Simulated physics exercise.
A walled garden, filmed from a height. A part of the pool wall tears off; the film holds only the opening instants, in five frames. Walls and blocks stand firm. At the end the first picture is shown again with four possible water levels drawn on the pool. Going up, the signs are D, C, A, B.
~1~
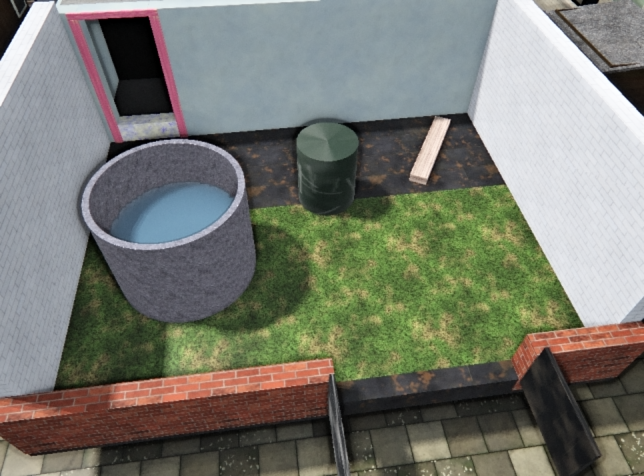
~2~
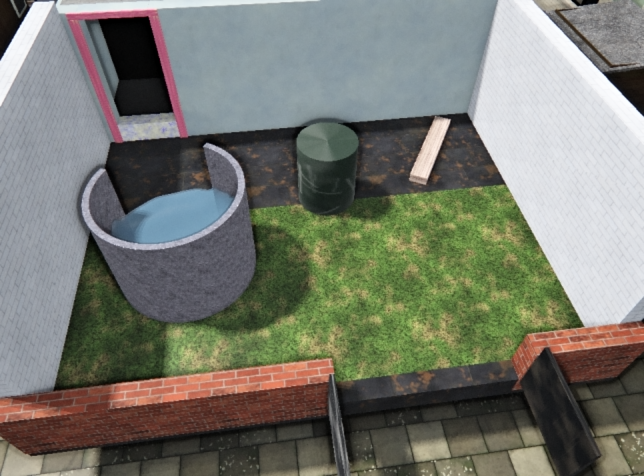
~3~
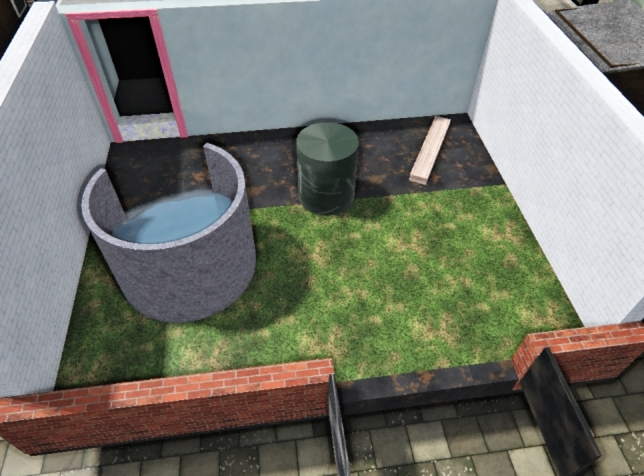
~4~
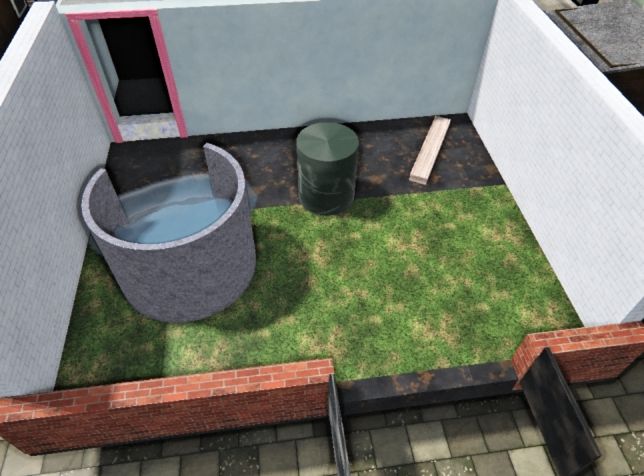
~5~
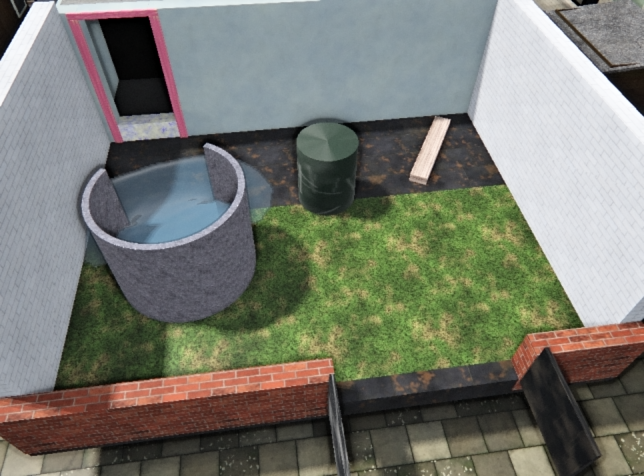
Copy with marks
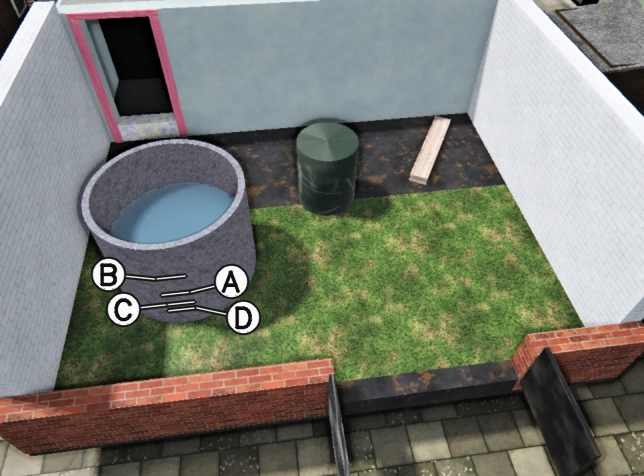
Walled garden with a round grey pool, its back section disappearing and water spreading out across the ground behind and beside it.
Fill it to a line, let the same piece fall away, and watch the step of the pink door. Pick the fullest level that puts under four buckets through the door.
Take A.
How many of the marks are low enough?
Three.
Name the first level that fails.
Level B.
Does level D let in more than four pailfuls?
No.
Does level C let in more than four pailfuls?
No.
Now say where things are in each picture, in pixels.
Water in the pool at rest, its middle at (177, 226); foot of the pink doorway at (152, 139); open gate at (432, 343), in the first frame.
Water covers 1 % of the ground, its front hidden from here, in the second frame.
Water covers 4 % of the ground, its front hidden from here, in the third frame.
Front seen at (92, 225), 8 % of the ground wet, in the fourth frame.
Front seen at (263, 187), 13 % of the ground wet, in the fifth frame.
On the marked copy, A at (176, 293); B at (170, 277); C at (180, 303); D at (182, 309); from the bottom up D, C, A, B.
If A is chosen, a bucket or two gets in.
If B is chosen, about 10 bucketfuls get in.
If C is chosen, nothing gets over.
If D is chosen, nothing gets over.
